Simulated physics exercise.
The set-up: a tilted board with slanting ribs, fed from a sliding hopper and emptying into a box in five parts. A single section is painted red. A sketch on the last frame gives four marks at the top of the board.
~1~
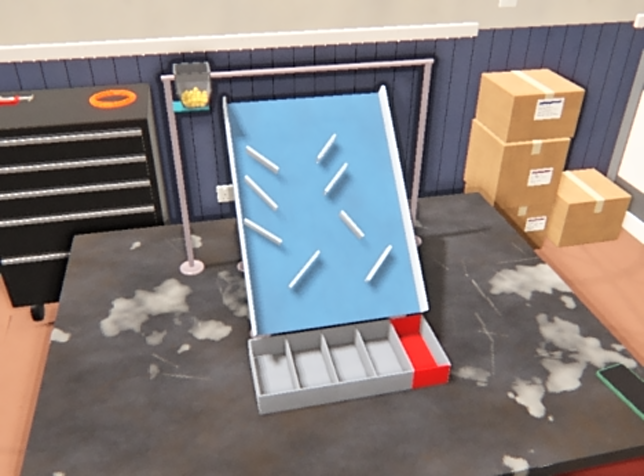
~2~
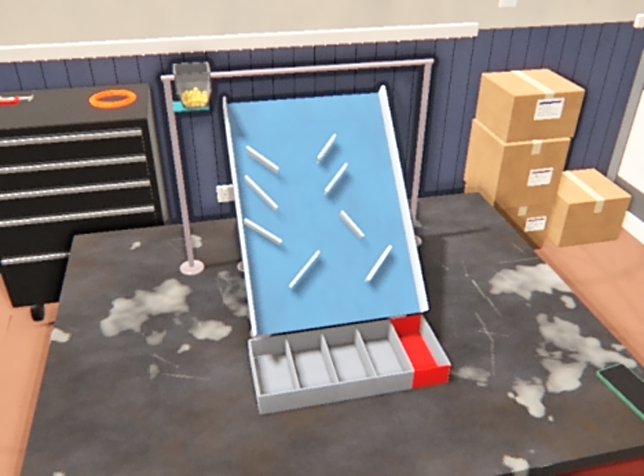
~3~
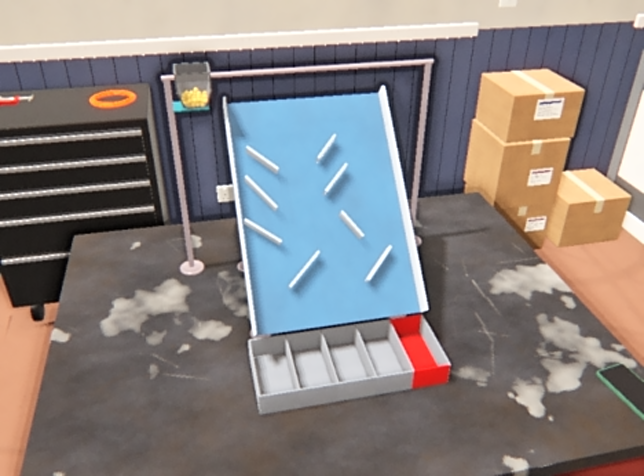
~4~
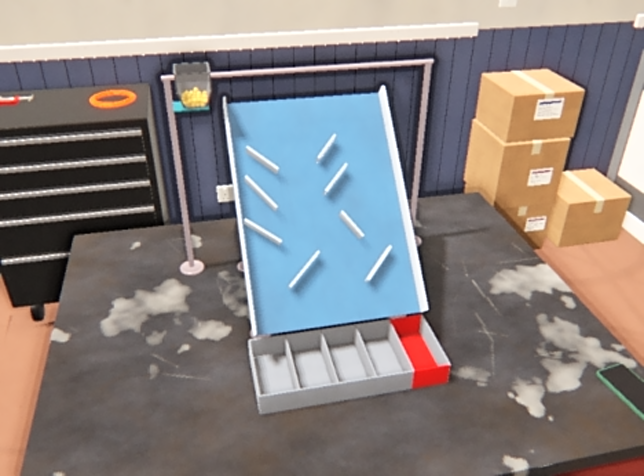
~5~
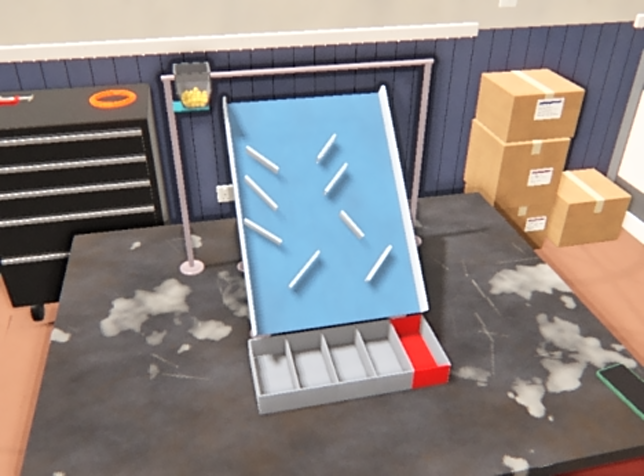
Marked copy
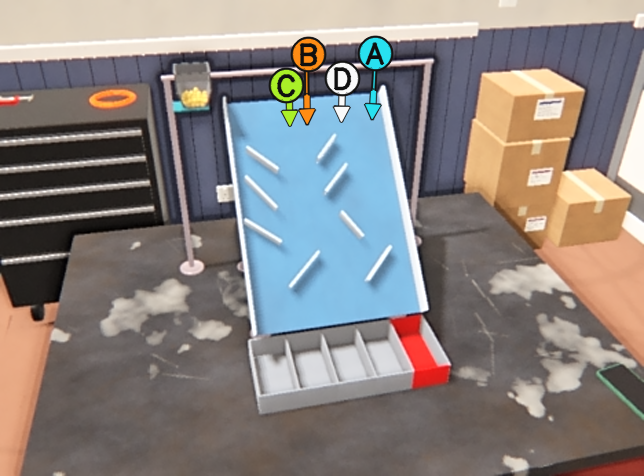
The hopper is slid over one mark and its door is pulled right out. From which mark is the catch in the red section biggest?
The best mark is A.
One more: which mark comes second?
The answer is D.
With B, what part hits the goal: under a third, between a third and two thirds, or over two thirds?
Under a third.
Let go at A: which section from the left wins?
It is the fifth one.
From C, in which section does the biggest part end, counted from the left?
It is the first one.
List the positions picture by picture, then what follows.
Hopper at (197, 98), puffed corn balls, door shut, in the first picture.
Ribs (247, 147) to (278, 169), (318, 158) to (335, 134), (246, 176) to (277, 207), in the second picture.
Ribs (326, 191) to (347, 164), (245, 219) to (281, 241), (342, 211) to (363, 236), in the third picture.
Ribs (290, 286) to (319, 251), (368, 280) to (391, 246), in the fourth picture.
Red section at (431, 375), number 5 of 5 from the left, in the fifth picture.
On the marked copy, mark A meets the board at (372, 113); mark B meets the board at (307, 118); mark C meets the board at (289, 120); mark D meets the board at (341, 116).
With A, about half in the red section, about a third in other sections, a small part outside the box.
With B, none in the red section, all in other sections.
With C, none in the red section, nearly all in other sections, a small part outside the box.
With D, a small part in the red section, most in other sections.
